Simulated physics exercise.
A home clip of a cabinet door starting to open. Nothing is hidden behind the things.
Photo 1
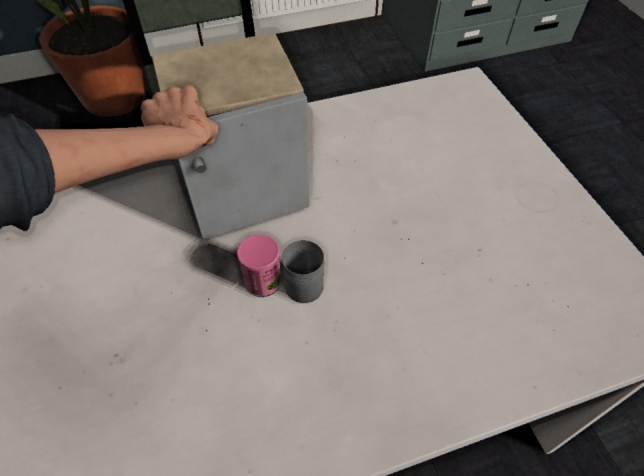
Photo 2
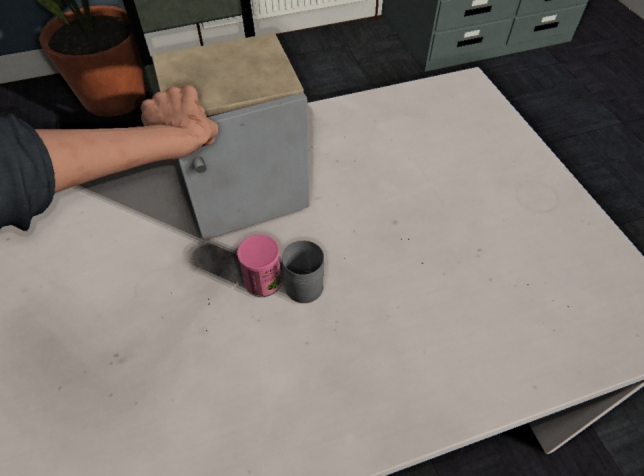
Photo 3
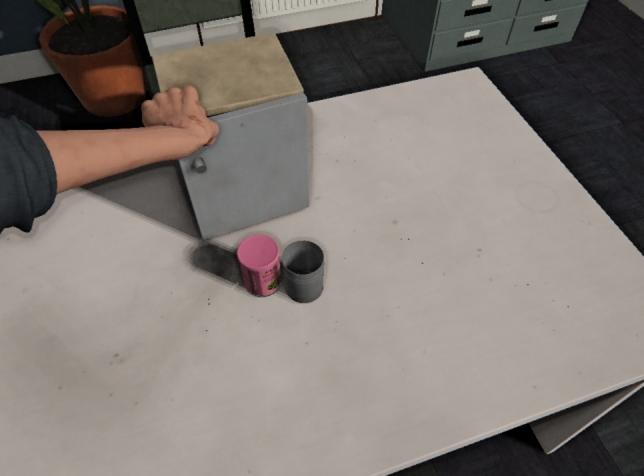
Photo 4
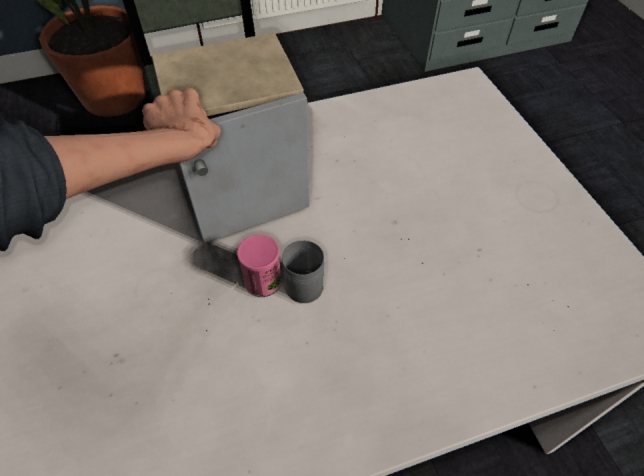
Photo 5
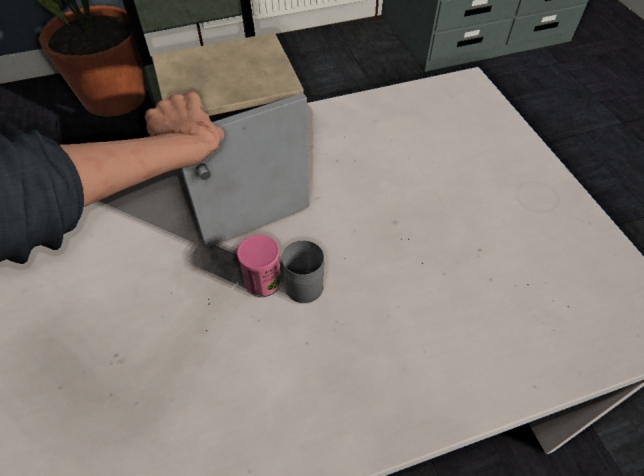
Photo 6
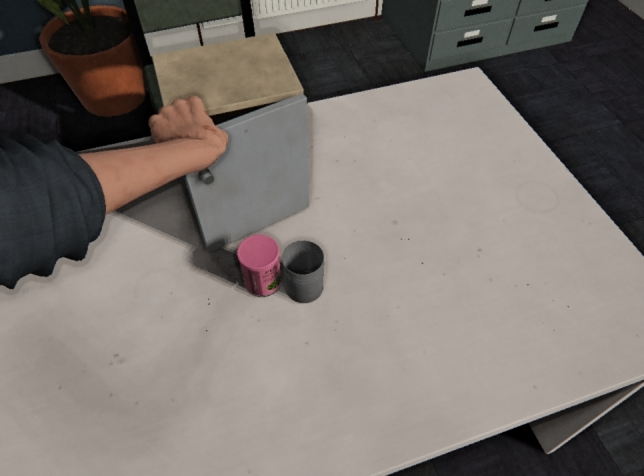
On a pale tabletop, a hand gripping a small grey cabinet's door, then pulling it slightly open behind a pink tin and grey beaker.
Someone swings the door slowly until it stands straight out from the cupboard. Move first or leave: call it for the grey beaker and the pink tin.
Call: Grey beaker - move first; pink tin - move first.
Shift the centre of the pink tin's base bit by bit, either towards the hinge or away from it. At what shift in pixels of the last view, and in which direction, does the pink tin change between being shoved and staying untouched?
Down, roughly 32 px.
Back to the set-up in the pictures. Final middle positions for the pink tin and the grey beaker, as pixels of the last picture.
In the last picture they settle around (369, 284) and (410, 278) respectively.
Then, 1.00 s on from there, door 56° open; grey beaker displaced about its own width near (339, 280); pink tin displaced about its own width near (297, 284).
In the end, the grey beaker gets shoved, near (410, 278); the pink tin gets shoved, near (369, 284).
